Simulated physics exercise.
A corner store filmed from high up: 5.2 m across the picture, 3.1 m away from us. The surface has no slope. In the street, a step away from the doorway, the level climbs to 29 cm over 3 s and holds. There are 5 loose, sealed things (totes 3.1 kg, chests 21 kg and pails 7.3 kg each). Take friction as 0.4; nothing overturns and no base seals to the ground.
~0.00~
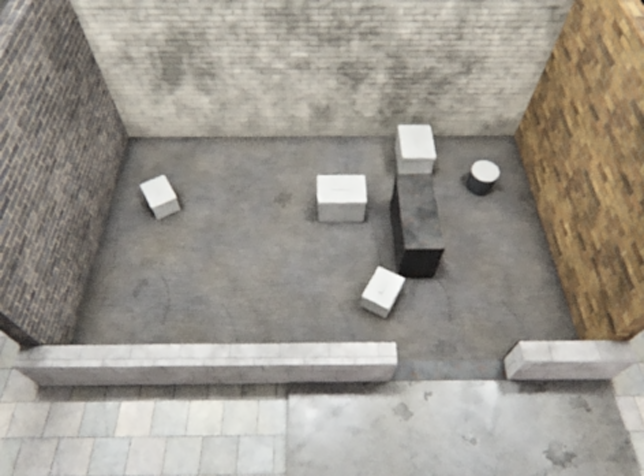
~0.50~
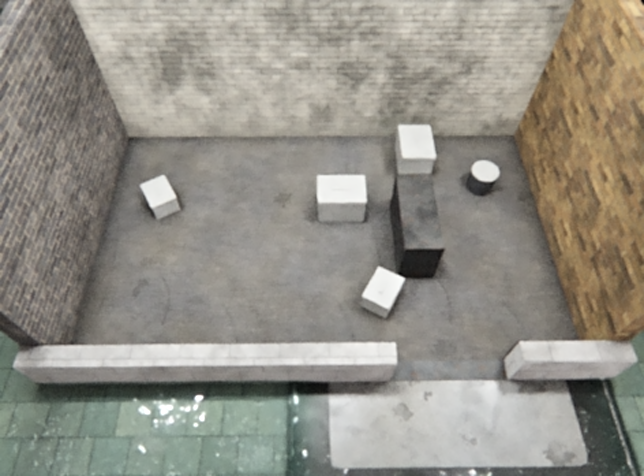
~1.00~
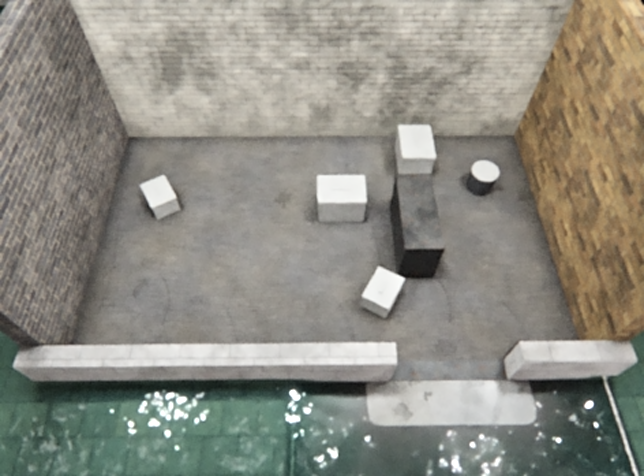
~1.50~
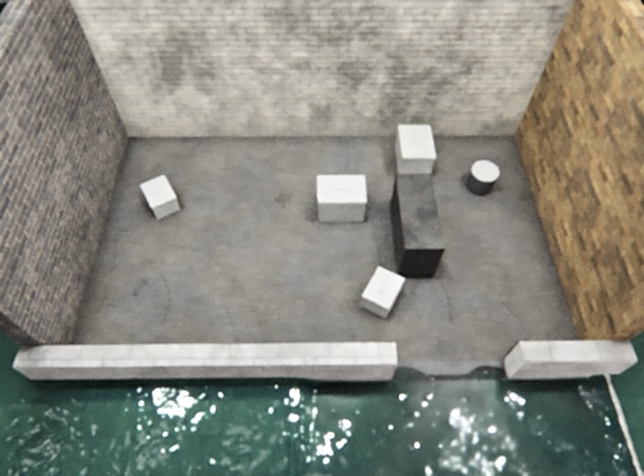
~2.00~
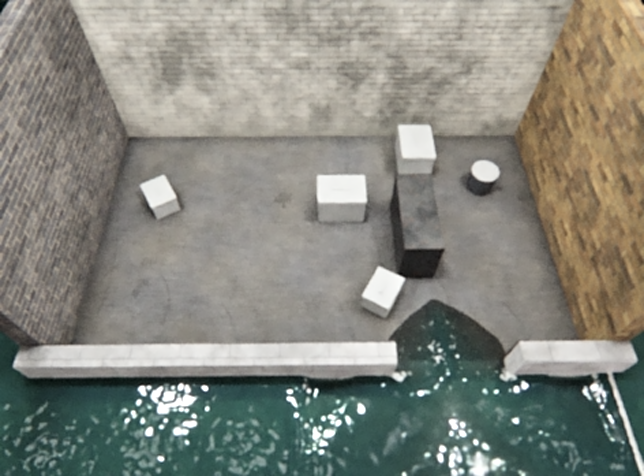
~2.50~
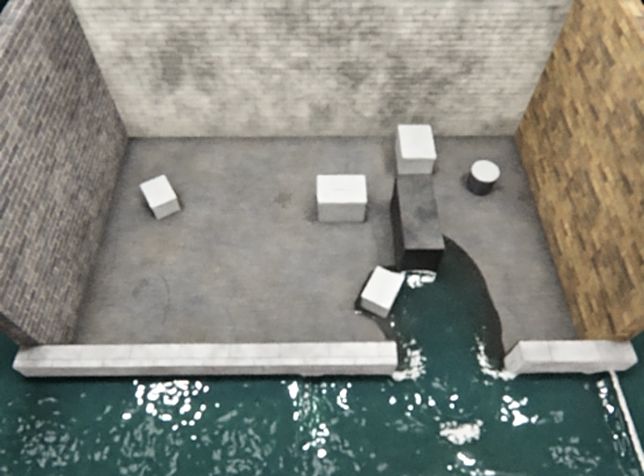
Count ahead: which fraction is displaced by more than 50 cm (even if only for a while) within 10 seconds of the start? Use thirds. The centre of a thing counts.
Share: Two thirds or above.
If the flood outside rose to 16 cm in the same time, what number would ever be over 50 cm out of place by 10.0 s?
In that case 2 of them.
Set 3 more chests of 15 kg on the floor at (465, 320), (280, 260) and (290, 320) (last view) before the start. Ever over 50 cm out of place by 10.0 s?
In turn: Over, past it, less.
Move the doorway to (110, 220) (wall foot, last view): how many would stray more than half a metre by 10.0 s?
Then 5.
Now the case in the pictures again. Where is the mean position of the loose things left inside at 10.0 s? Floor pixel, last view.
At about (194, 208).
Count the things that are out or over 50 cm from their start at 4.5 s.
By then 2.
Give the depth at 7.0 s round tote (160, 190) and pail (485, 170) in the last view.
About 12 and 12 cm.
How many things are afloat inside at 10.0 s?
I count 5.
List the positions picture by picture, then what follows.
A tote at (384, 287) rests on the ground; a chest at (417, 141) rests on the ground; water covers 0.0 m2; 0 of 5 have shifted, in the first picture.
A tote at (384, 287) rests on the ground; a chest at (417, 141), on the bottom; 0.0 m2 under water; 0 of 5 have shifted, in the second picture.
A tote at (384, 287), on the bottom; a chest at (417, 141) rests on the ground; water covers 0.0 m2; 0 of 5 have shifted, in the third picture.
A tote at (384, 287), on the bottom; a chest at (417, 141), on the bottom; 0.0 m2 under water; 0 of 5 have shifted, in the fourth picture.
A tote at (384, 287) rests on the ground; a chest at (417, 141) rests on the ground; 0.5 m2 under water; 0 of 5 have shifted, in the fifth picture.
A tote at (383, 287), on the bottom; a chest at (417, 141), on the bottom; 1.3 m2 under water; 0 of 5 have shifted, in the sixth picture.
After 3.5 s 1 of 5 are over 50 cm from their spots; 0 afloat.
After 4.5 s 2 of 5 are over 50 cm from their spots; 0 afloat.
After 7.0 s 4 of 5 are over 50 cm from their spots; 2 afloat.
After 10.0 s 5 of 5 are over 50 cm from their spots, and 5 have been at some point; 5 afloat.
